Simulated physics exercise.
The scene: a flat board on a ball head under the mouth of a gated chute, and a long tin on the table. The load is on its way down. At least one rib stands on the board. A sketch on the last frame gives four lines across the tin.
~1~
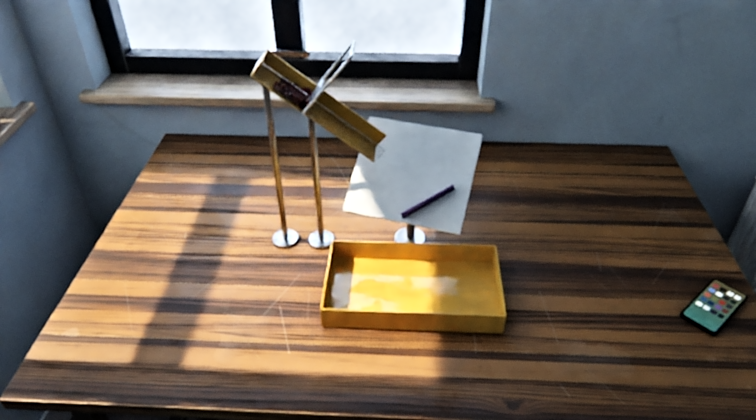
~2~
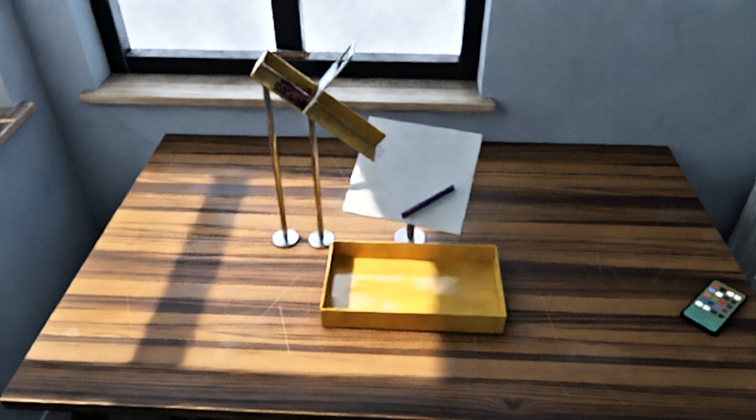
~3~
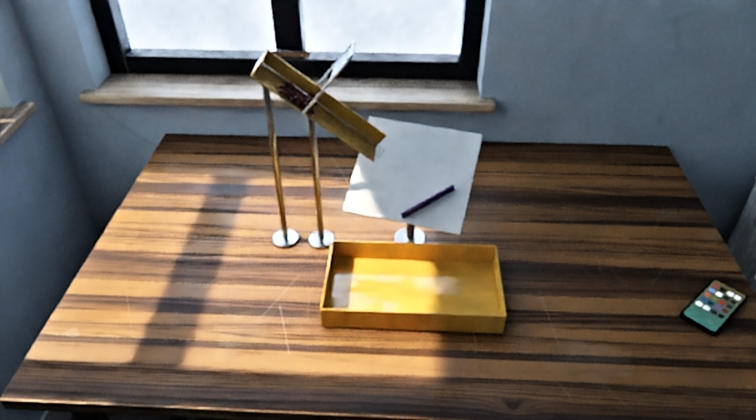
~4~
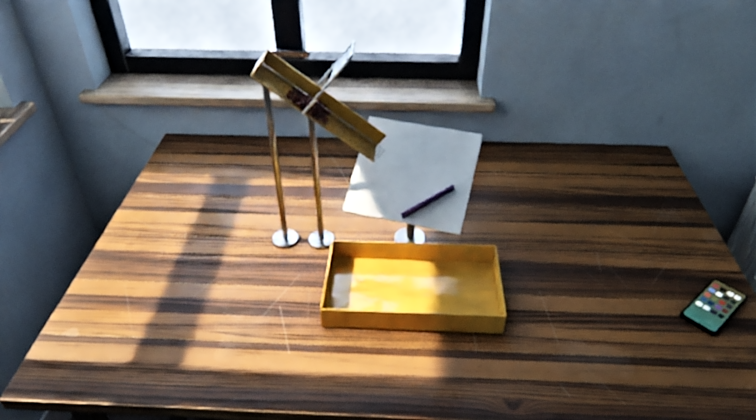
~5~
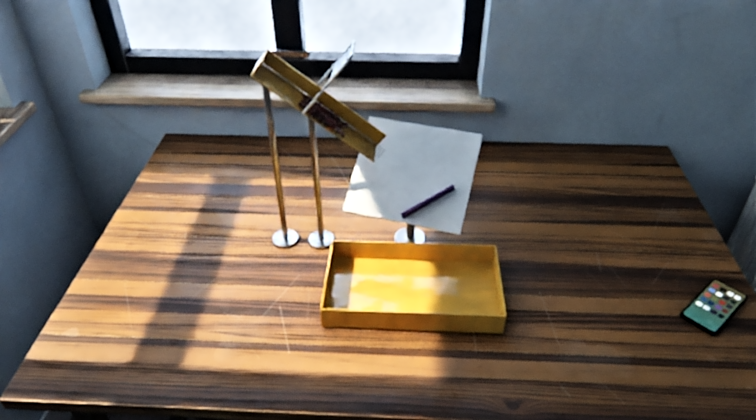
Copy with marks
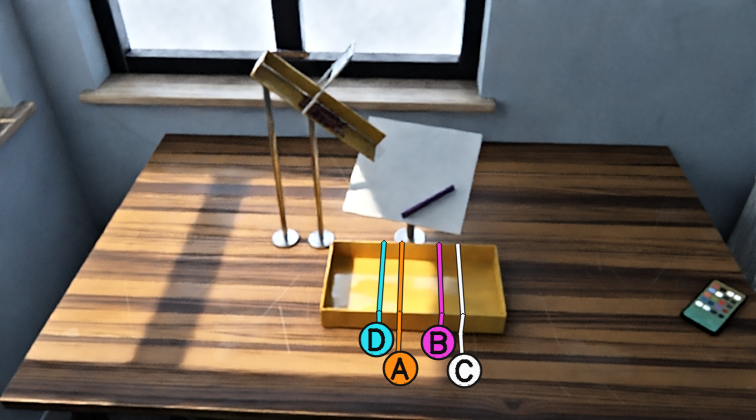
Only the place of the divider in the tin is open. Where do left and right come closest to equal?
Line D does it best.
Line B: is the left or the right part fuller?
The left side.
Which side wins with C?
The left side.
On the marked copy, line A crosses the front rim at (399, 312); line B crosses the front rim at (441, 313); line C crosses the front rim at (462, 314); line D crosses the front rim at (379, 311).
With A, of what is caught, all but a few on the left of the divider, only a few on the right.
With B, of what is caught, the whole lot on the left of the divider, none at all on the right.
With C, of what is caught, the whole lot on the left of the divider, none at all on the right.
With D, of what is caught, close to half on the left of the divider, close to half on the right.
